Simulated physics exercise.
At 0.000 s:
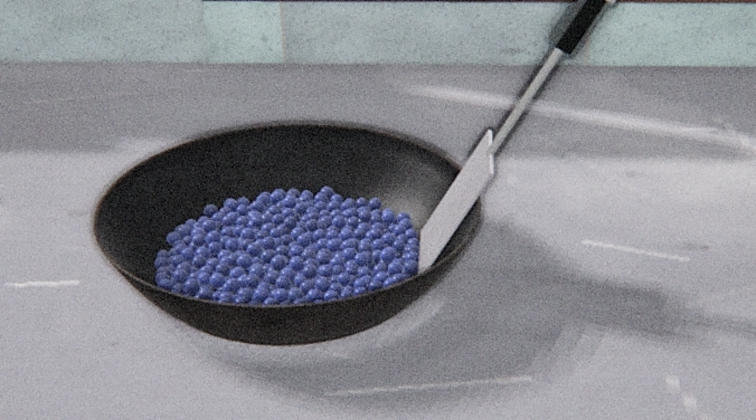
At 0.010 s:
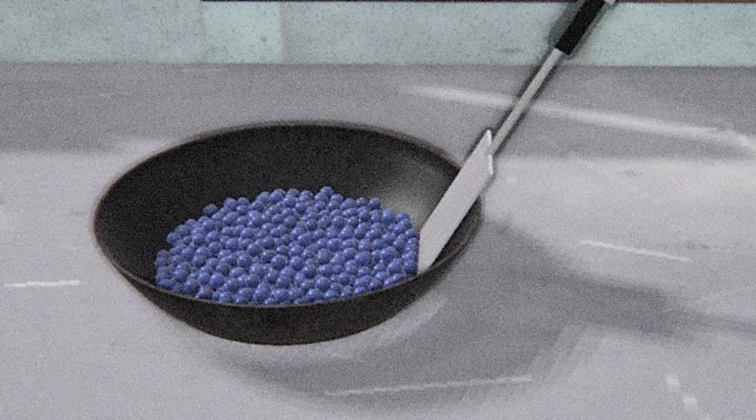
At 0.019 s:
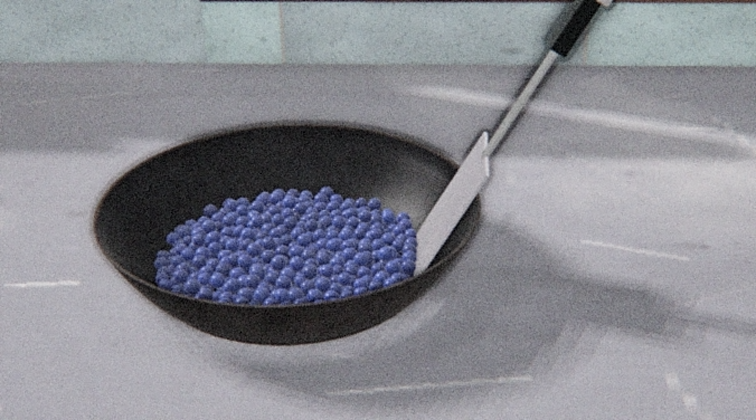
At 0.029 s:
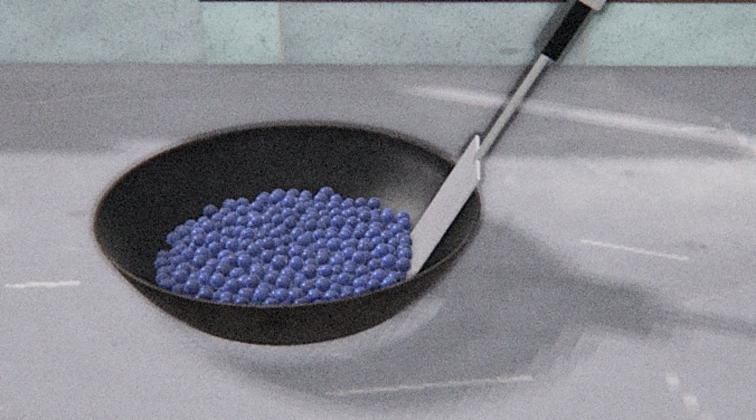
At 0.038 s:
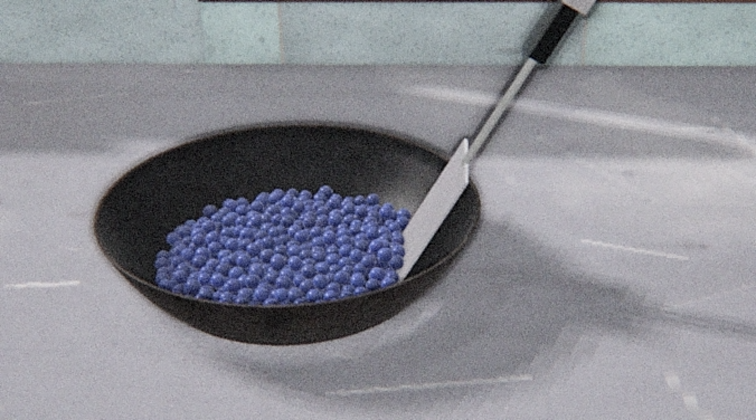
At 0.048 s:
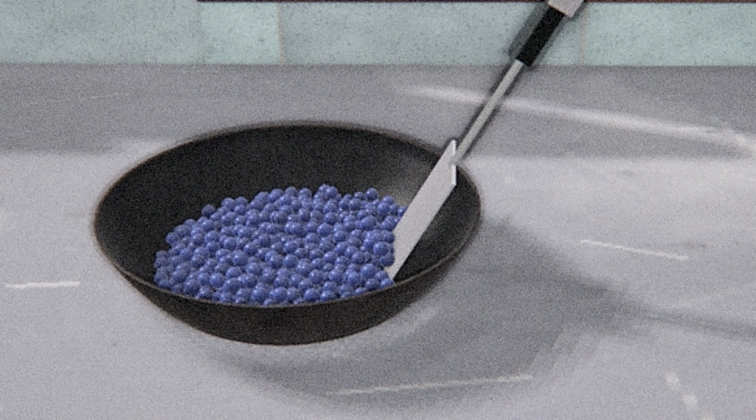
On a grey surface, a flat metal paddle moving slowly left inside a black frying pan, pressing against heaped blue beads.
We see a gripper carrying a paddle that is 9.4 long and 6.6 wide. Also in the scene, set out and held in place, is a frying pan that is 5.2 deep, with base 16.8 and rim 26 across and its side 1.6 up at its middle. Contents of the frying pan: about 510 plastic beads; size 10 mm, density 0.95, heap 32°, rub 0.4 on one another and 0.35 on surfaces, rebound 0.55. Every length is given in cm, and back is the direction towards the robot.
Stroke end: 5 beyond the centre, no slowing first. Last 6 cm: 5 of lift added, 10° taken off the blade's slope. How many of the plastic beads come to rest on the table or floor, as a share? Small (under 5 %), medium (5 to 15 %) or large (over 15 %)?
Small.
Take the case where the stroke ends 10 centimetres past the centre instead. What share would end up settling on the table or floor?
With that change, I'd expect about 15 per cent.
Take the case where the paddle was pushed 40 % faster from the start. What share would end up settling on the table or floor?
Estimated result: Some 10 %.
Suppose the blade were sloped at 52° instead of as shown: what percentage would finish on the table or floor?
Estimate for that slope: Some 5 per cent.
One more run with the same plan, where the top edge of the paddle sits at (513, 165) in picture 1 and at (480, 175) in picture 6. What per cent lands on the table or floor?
My guess would be close to 0 per cent.
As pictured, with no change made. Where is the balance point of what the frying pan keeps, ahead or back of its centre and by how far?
I'd say close to 3.5 cm toward the front.
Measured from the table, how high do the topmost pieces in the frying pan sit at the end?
It reaches about 4.0 cm.
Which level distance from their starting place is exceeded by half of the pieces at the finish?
Roughly 2 cm.
After 0.09 s, sloping 60°, highest piece 5 above the table; 506 in the frying pan.
After 0.14 s, sloping 56°, highest piece 6 above the table; 506 in the frying pan.
After 0.36 s, sloping 50°, highest piece 7 above the table; 492 in the frying pan, 8 on the table or floor, 6 on the blade or in flight.
After 1.41 s, sloping 50°, highest piece 4 above the table; 492 in the frying pan, 14 on the table or floor.
At rest, 492 in the frying pan, 14 on the table or floor. That is 3 % on the table or floor.
